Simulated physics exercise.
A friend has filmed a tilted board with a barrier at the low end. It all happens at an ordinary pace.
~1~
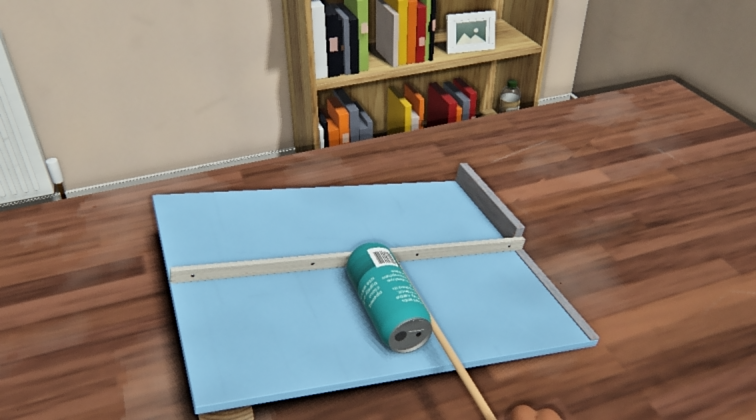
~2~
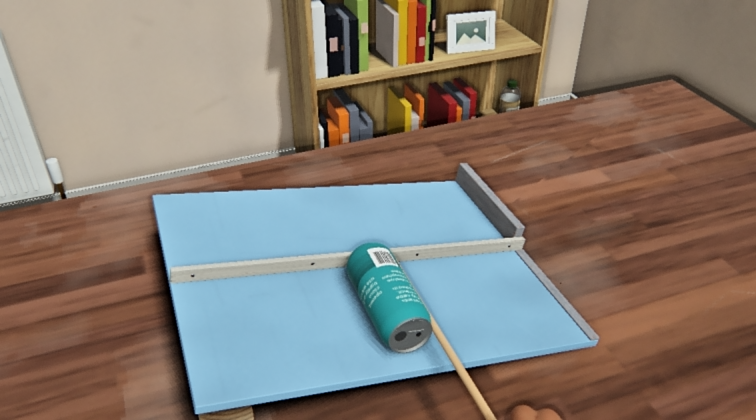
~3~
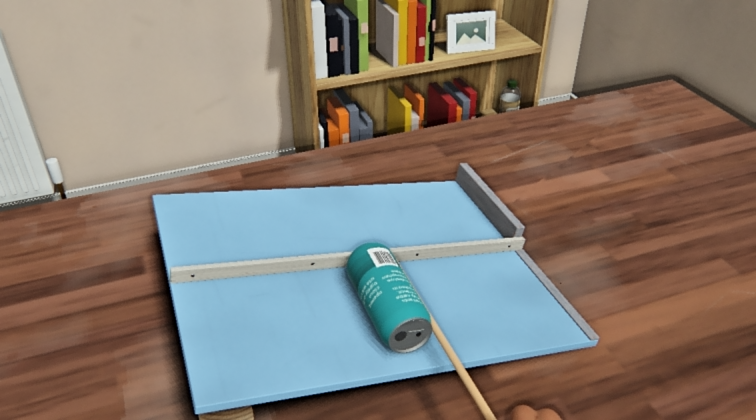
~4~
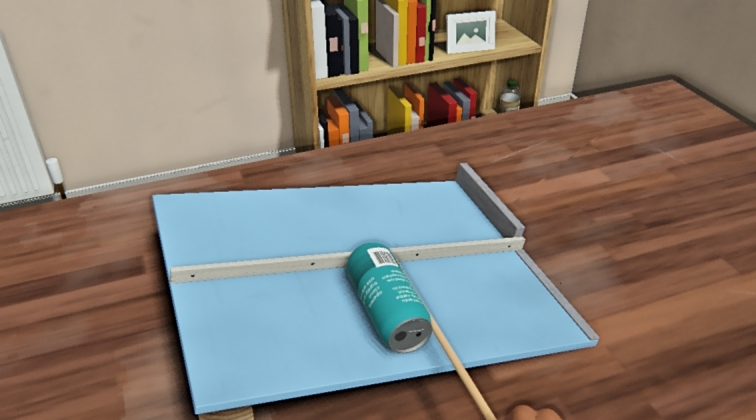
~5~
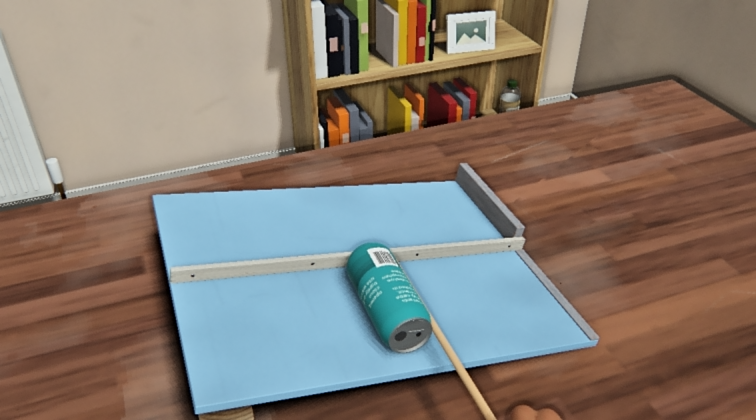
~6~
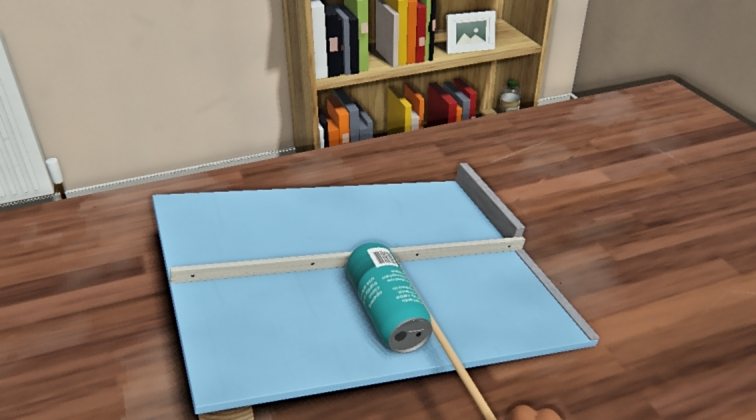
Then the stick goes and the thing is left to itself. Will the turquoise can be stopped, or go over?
As it turns out, the turquoise can runs past the strip.
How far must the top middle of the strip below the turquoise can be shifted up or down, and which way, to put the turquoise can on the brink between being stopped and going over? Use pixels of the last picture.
A shift of 8 pixels, going up.
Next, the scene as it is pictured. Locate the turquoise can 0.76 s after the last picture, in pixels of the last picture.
Near (575, 273).
Then, 0.76 s on from there, turquoise can off the board near (575, 273).
In the end, the turquoise can goes over the end.
